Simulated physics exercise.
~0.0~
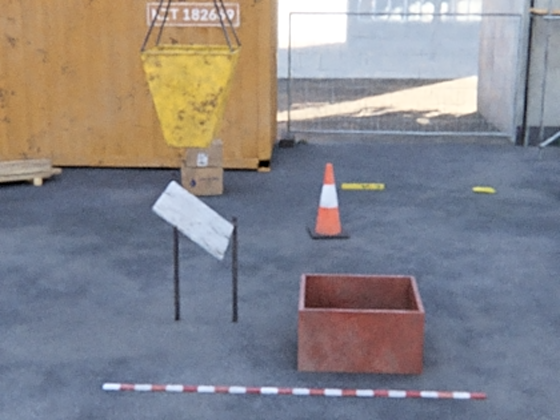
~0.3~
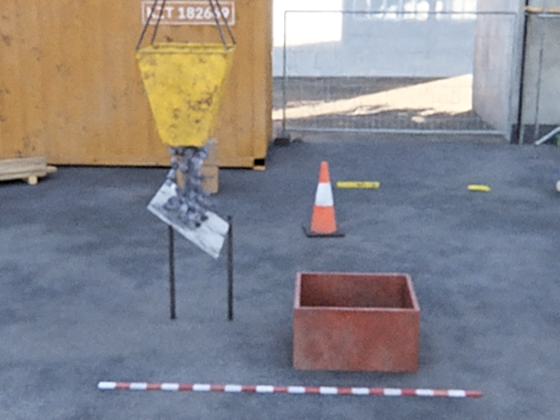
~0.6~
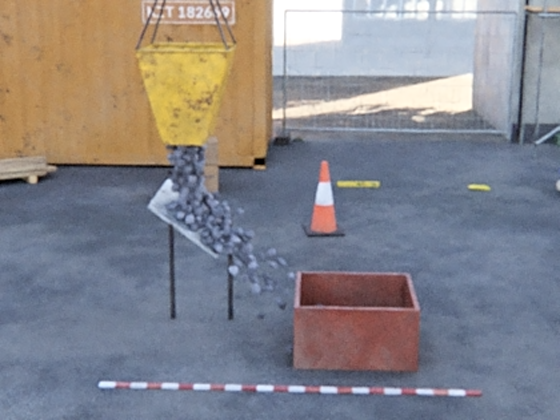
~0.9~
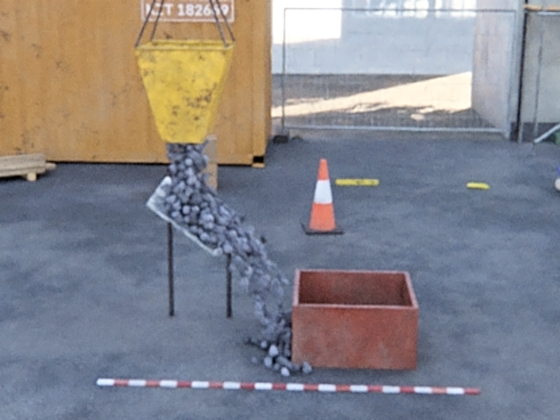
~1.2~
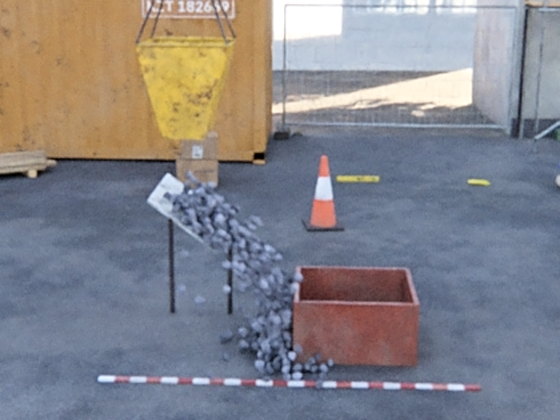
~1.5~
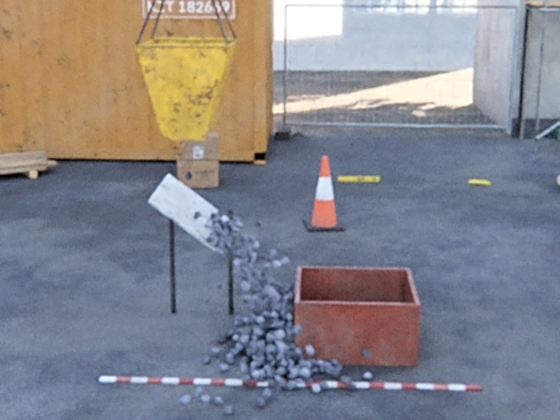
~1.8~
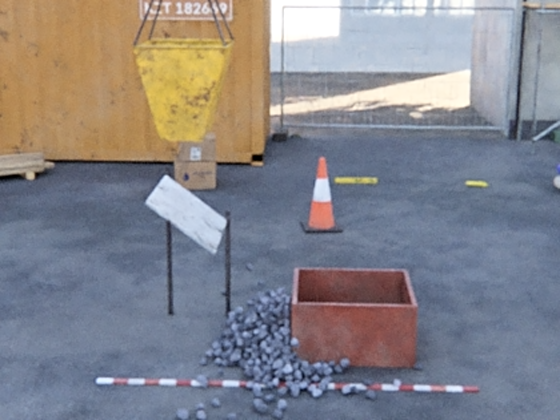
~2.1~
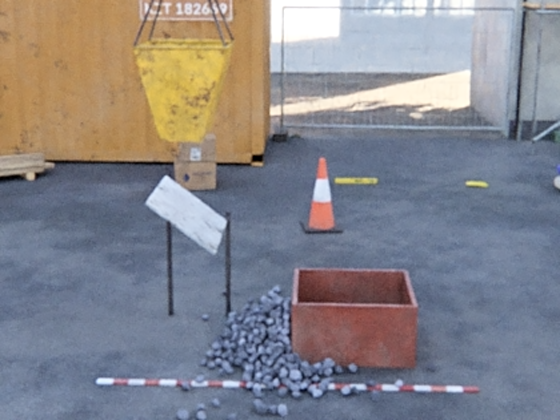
In a paved yard, grey stones poured from a hanging yellow skip onto a sloping plate and slid down to the right, but they fell short of the rusty red bin, and nearly all ended heaped on the ground against its left side.
